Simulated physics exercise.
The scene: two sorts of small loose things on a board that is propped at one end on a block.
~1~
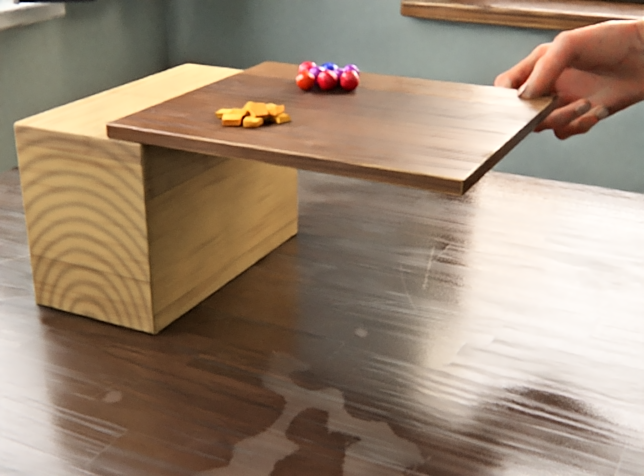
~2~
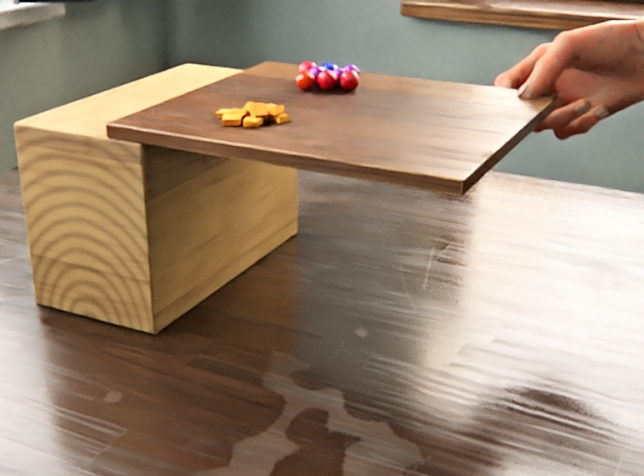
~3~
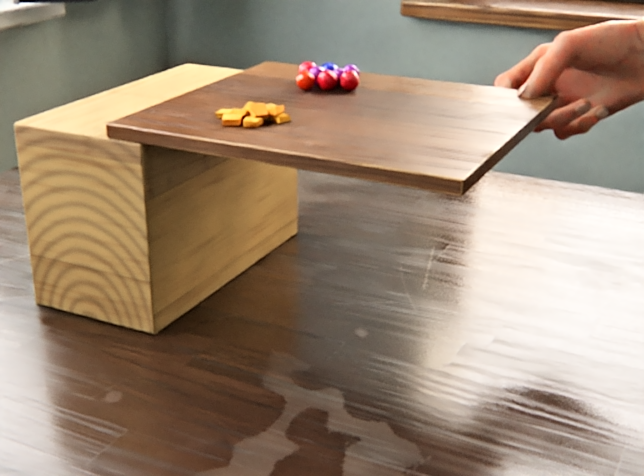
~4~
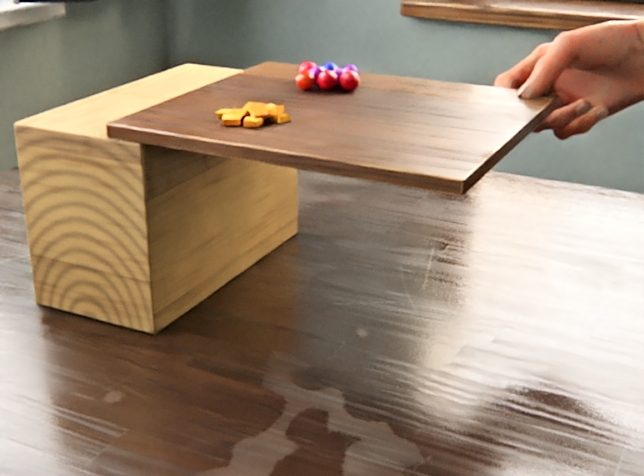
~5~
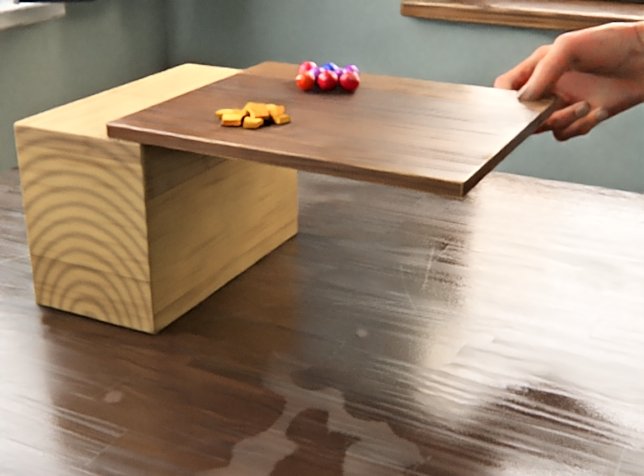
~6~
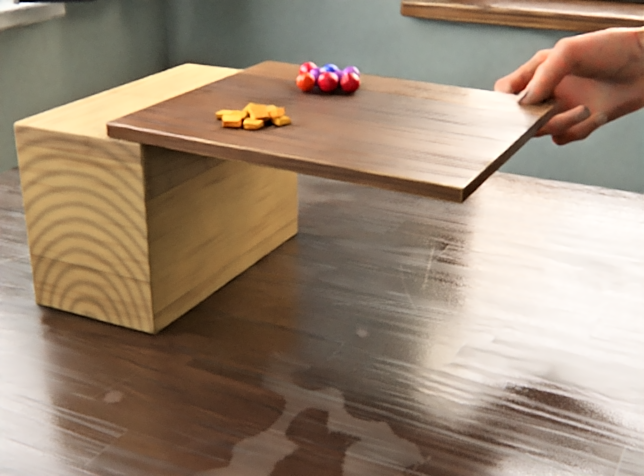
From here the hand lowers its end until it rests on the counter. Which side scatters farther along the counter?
The far batch goes farther.
Then, 0.90 s past the last view, board sloping at 21°; near batch all still on the board; far batch mostly up to a board's length out.
Then, 1.70 s past the last view, board sloping at 38°; near batch mostly less than half a board's length out; far batch mostly more than two board lengths out, a small part gone off the counter.
Then, 2.37 s past the last view, board resting at 40°; near batch mostly less than half a board's length out; far batch mostly more than two board lengths out, most gone off the counter.
Finally, board resting at 40°; near batch mostly less than half a board's length out; far batch mostly more than two board lengths out, most gone off the counter; the far batch has gone farther.
